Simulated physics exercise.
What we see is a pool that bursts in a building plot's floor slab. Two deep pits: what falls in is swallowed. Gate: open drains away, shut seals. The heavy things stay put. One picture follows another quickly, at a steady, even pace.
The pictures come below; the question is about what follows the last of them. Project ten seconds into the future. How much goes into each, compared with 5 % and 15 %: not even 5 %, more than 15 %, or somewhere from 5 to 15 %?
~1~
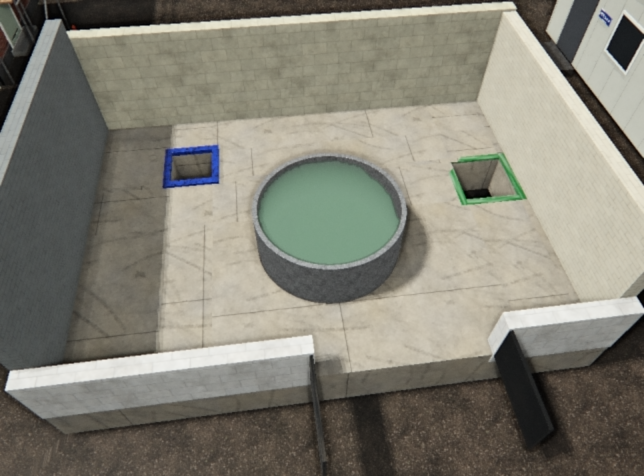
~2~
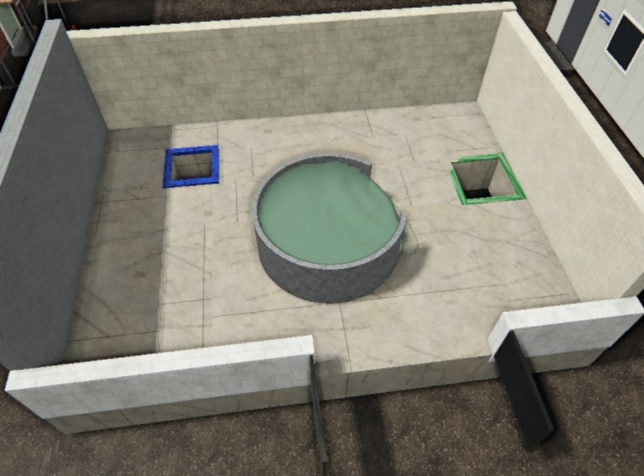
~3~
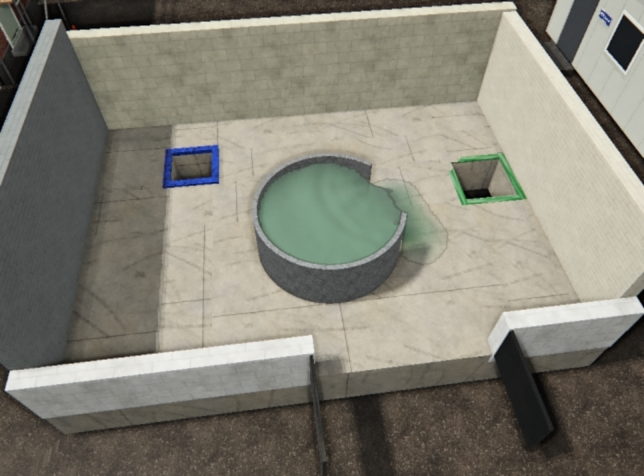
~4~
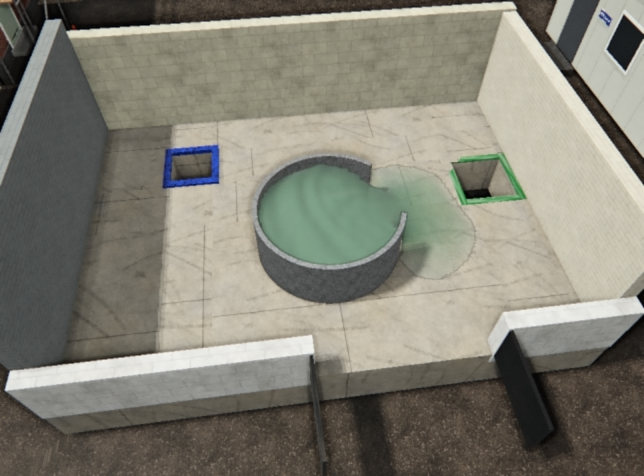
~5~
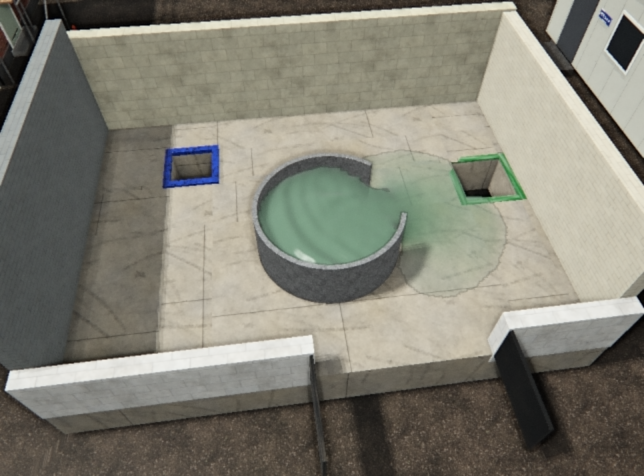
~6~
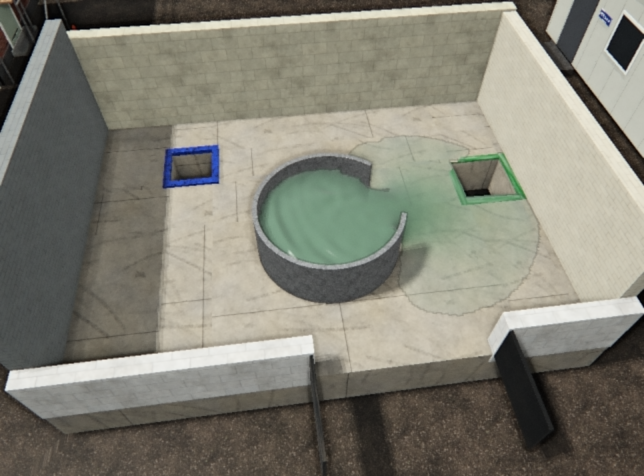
One by one: The gate gets five to fifteen per cent, the blue pit gets shy of five per cent, the green pit gets in excess of fifteen per cent.
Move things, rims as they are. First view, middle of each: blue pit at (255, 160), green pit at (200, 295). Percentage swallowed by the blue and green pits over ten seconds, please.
Estimated shares - blue: 8 %; green: 6 %.
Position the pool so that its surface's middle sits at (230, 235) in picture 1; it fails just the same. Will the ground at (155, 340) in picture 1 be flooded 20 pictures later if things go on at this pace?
There: No water.
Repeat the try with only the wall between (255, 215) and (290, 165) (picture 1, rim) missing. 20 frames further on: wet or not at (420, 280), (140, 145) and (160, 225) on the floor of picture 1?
Unsoaked, then soaked, then soaked.
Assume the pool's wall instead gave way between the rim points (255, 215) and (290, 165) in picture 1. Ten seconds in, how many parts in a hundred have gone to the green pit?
The green pit takes 6 per cent.
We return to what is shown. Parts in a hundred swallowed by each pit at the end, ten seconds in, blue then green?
Around 0 and 54 per cent, in that order.
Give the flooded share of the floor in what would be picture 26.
Roughly 40 percent, I'd say.
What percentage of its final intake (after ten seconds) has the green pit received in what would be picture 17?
Result: 35 % of the ten-second total.
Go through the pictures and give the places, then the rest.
The first picture shows the pool at (329, 209) is whole and still.
In the second picture, the front is at (403, 253), out from the gap at (389, 212).
In the third picture, the front is at (403, 184), out from the gap at (389, 214).
In the fourth picture, water pours out at (389, 215) and has run to (435, 179).
In the fifth picture, the front is at (449, 163), out from the gap at (389, 215).
In the sixth picture, water pours out at (389, 214) and has run to (520, 196).
A moment on, water covers 30 % of the floor; the gate 0 %, the blue pit 0 %, the green pit 9 %.
Next, water covers 30 % of the floor; the gate 0 %, the blue pit 0 %, the green pit 19 %.
Then, water covers 40 % of the floor; the gate 0 %, the blue pit 0 %, the green pit 29 %.
Later, water covers 70 % of the floor; the gate 3 %, the blue pit 0 %, the green pit 43 %.
In the end, water covers 90 % of the floor; the gate 7 %, the blue pit 0 %, the green pit 54 %.
